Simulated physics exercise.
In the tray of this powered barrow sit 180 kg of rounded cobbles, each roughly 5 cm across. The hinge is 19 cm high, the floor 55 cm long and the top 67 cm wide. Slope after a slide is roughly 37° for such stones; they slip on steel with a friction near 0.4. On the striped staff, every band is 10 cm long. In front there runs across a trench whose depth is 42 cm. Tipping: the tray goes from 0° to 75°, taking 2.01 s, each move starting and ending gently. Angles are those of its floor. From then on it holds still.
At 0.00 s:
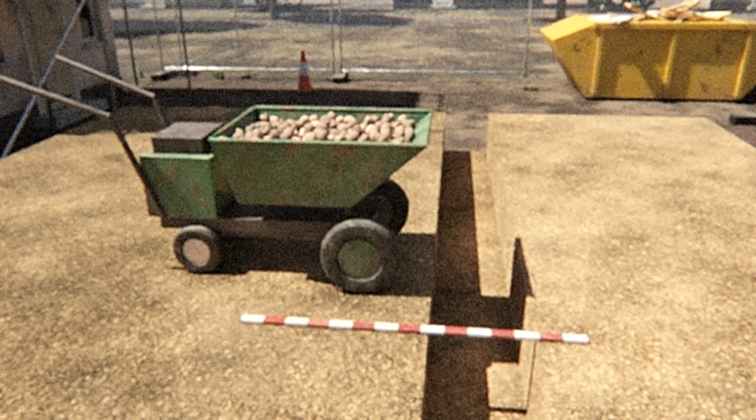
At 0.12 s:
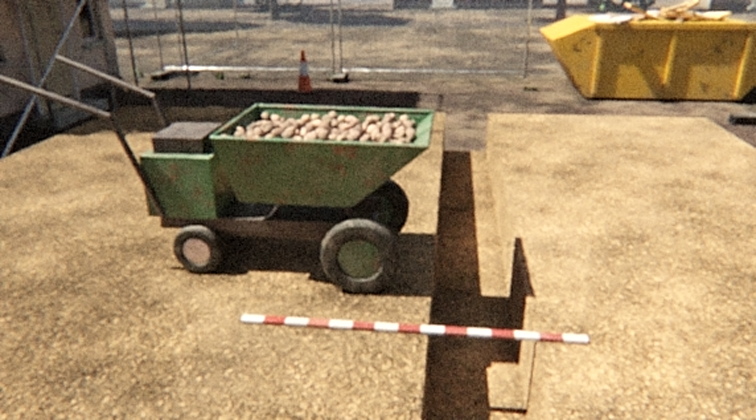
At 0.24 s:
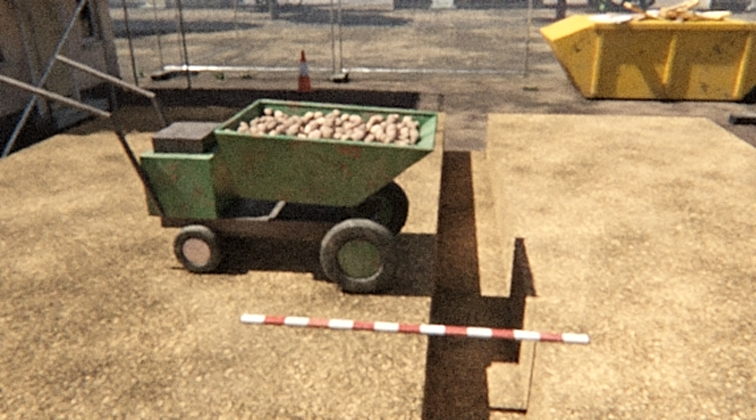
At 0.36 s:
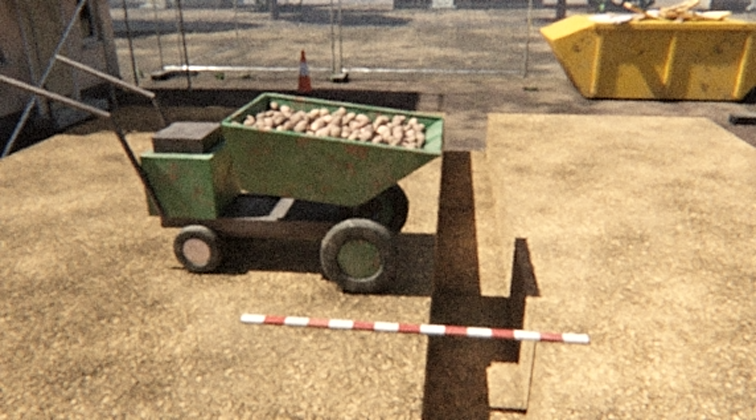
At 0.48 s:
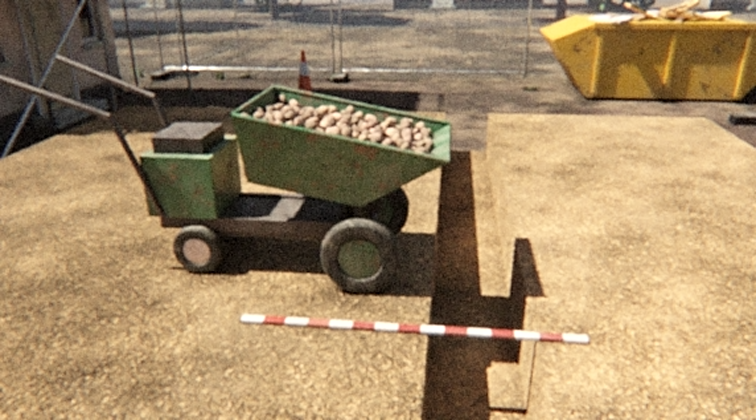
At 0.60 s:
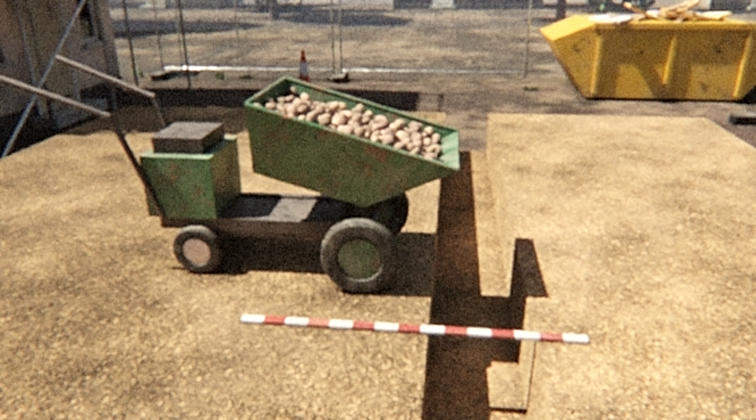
The green tray of a small wheeled barrow, loaded with rounded stones, tilted slowly at first and then more steeply, its back end rising and its front lip dipping toward the right beside a trench.
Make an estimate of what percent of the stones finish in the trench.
About 61 percent.
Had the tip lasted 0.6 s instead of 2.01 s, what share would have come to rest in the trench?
In that case, around 45%.
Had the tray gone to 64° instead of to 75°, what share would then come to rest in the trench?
Trench share: Approx. 60%.
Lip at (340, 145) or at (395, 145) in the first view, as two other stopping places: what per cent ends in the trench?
First spot about 85, second spot about 95 per cent.
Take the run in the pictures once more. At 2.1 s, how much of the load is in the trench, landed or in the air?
Roughly 40% by that time.
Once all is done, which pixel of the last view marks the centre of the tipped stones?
I'd point somewhere around (507, 317).
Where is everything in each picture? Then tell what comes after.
The first picture shows lip at (427, 146), floor tilted 0°, highest stones at (342, 124).
The second picture shows lip at (428, 147), floor tilted 1°, highest stones at (335, 124); the stones move at 0.1 m/s on average.
The third picture shows lip at (433, 150), floor tilted 3°, highest stones at (318, 122); the stones move at 0.2 m/s on average.
In the fourth picture, the tray is at 6°, its lip at (440, 154); the top of the load is at (281, 116); the stones move at 0.3 m/s on average.
The fifth picture shows lip at (449, 161), floor tilted 11°, highest stones at (286, 109); the stones move at 0.4 m/s on average.
The sixth picture shows lip at (459, 170), floor tilted 16°, highest stones at (290, 100); the stones move at 0.4 m/s on average.
After 1.5 s the floor is at 63°; 94 % in the tray, 5 % in the trench, 1 % past the trench; the foremost stones are at (530, 262).
After 2.1 s the floor is at 75°; 23 % in the tray, 39 % in the trench, 38 % past the trench; the foremost stones are at (665, 257).
After 2.5 s the floor is at 75°; 4 % in the tray, 57 % in the trench, 40 % past the trench; the foremost stones are at (722, 266).
After 4.4 s the floor is at 75°; 0 % in the tray, 61 % in the trench, 39 % past the trench; the foremost stones are at (736, 267).
